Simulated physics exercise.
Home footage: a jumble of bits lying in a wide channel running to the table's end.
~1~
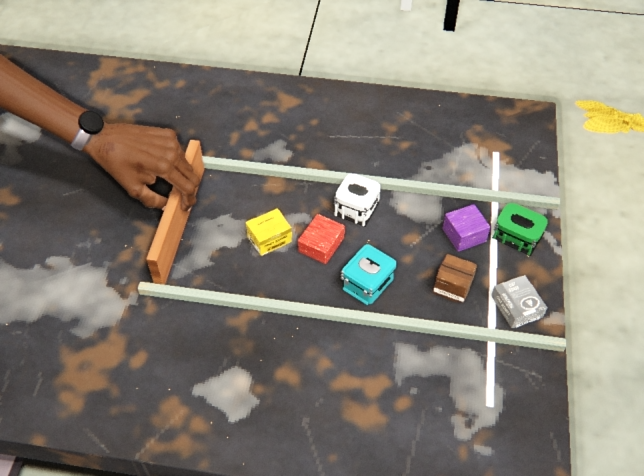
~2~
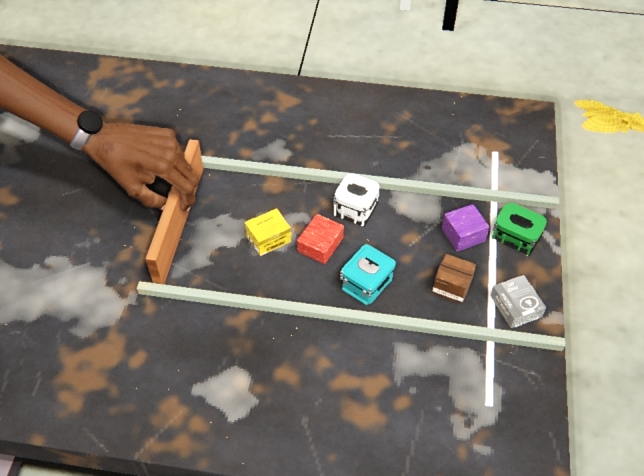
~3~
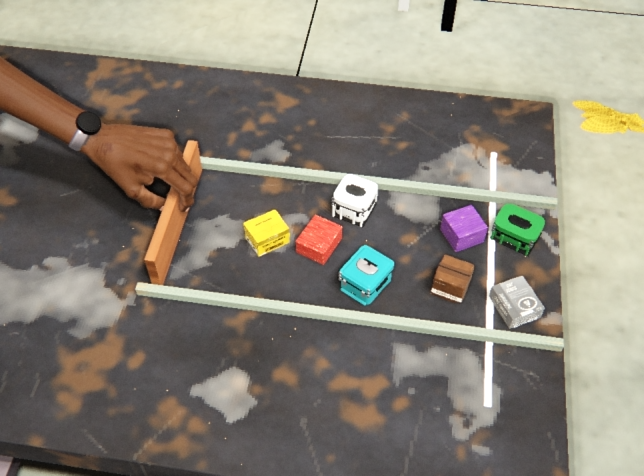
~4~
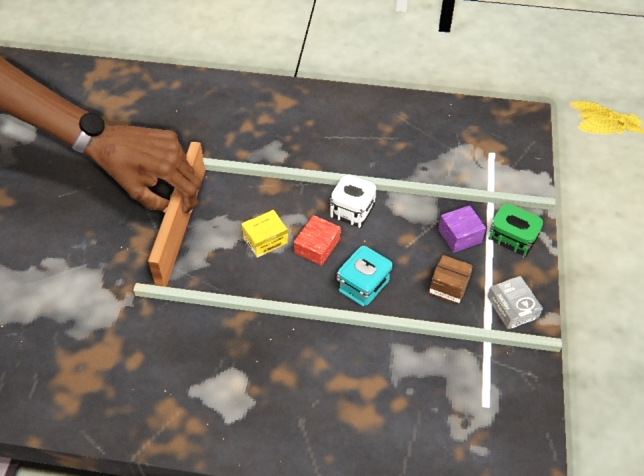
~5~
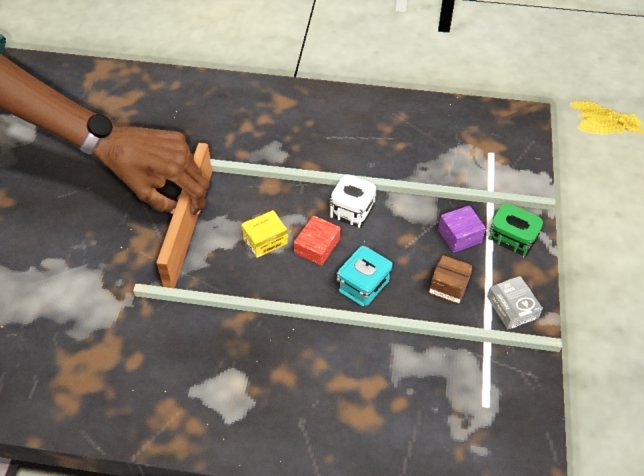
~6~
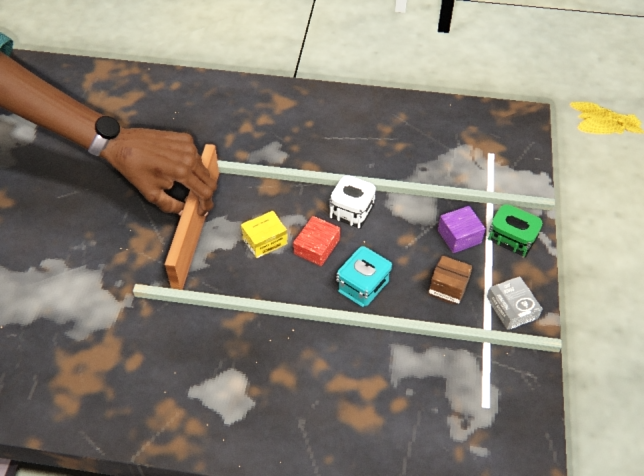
A hand held an orange board still at the left end of a wide channel, then slid it slightly right toward the colourful blocks and cases, which stayed where they were without being touched.
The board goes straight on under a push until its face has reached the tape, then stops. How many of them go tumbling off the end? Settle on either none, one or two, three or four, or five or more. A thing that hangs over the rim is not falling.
The number that falls off comes to one or two.
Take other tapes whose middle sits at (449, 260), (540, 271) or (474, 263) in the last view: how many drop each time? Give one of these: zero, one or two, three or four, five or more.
Zero; five or more; 1 or 2.
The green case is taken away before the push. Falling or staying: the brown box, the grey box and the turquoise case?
The brown box stays put; the grey box goes down; the turquoise case stays put.
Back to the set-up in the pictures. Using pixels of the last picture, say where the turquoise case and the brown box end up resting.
I'd put one close to (512, 313) and the other close to (552, 318).
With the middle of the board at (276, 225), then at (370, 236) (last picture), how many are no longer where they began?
I make it 2 at the first spot and 4 at the other.
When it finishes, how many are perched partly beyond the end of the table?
The number would be 3.
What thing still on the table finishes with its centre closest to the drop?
The green case winds up nearest.
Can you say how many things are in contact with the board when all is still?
Tally at the end: 3.
A little later, none off yet; green case at rest near (515, 230); grey box at rest near (514, 303); purple block at rest near (461, 229).
Next, none off yet; green case at rest near (518, 229); grey box at rest near (514, 303); purple block moving near (469, 228).
When it is over, the number that fall off is one or two; down, grey box.
